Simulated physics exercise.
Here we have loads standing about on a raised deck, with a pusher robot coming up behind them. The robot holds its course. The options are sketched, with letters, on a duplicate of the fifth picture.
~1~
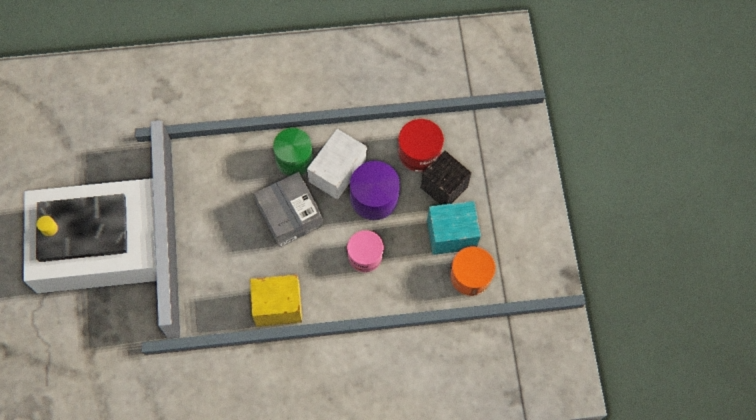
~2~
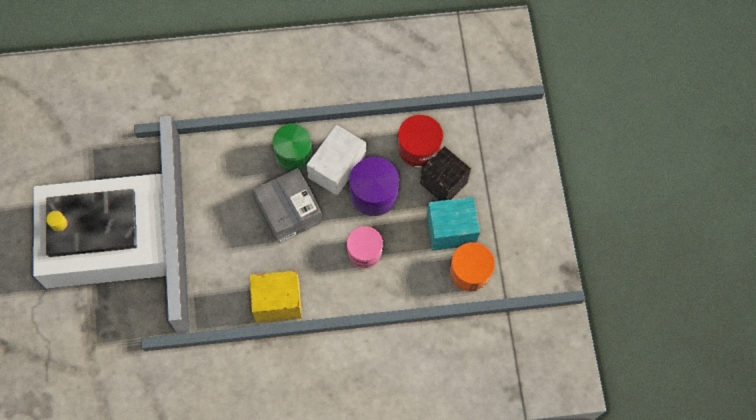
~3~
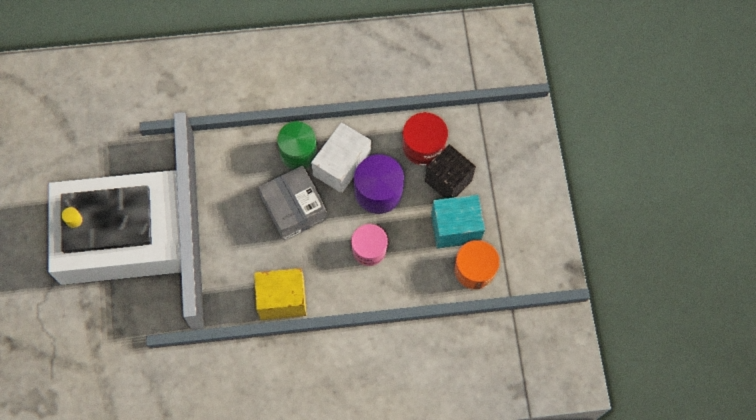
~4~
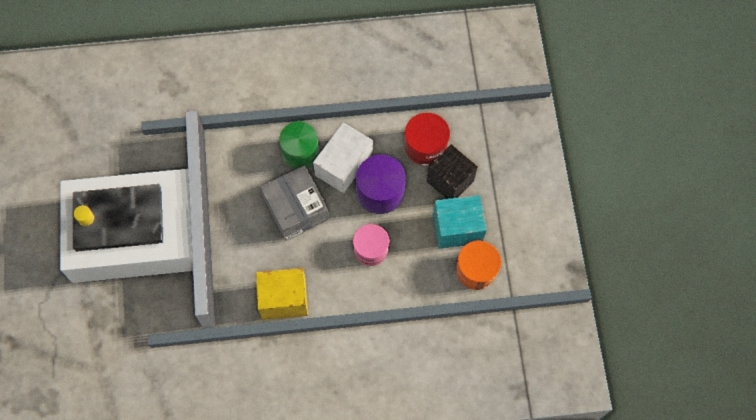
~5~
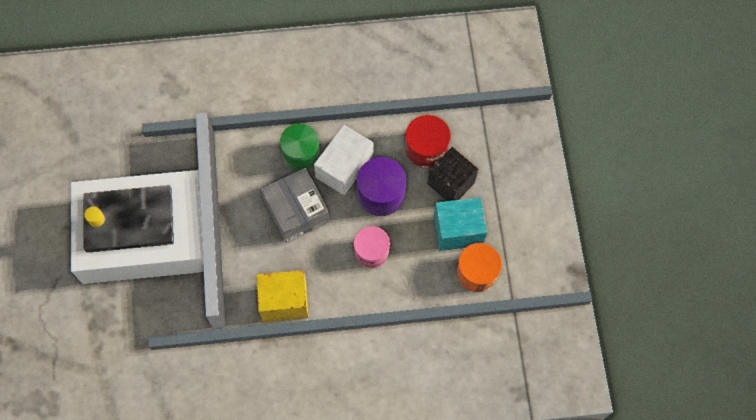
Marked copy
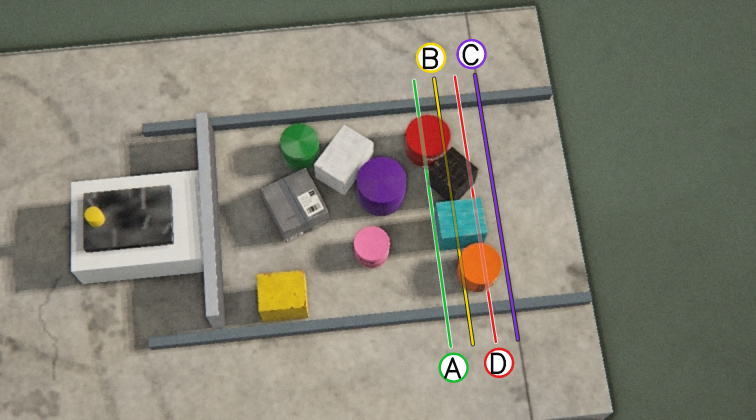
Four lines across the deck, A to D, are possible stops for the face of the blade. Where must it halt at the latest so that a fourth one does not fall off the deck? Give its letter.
Stop at C.
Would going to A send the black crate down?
No.
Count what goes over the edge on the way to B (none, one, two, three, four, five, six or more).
The count is none.
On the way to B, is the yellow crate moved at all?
Yes.
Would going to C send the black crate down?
Yes.
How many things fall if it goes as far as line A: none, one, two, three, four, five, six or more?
By then, none.
On the marked copy, A at (431, 207); B at (453, 205); C at (495, 201); D at (474, 203).
Following C. Soon after the start, robot (242, 207); yellow crate (351, 290); green canister (332, 142).
Later, robot (346, 197); black crate (530, 169); red pail (513, 135).
In the end, robot (426, 189); black crate over the edge; red pail over the edge; three fallen.
As for the rest, A is within the limit but short; B is within the limit but short; D is within the limit but short.
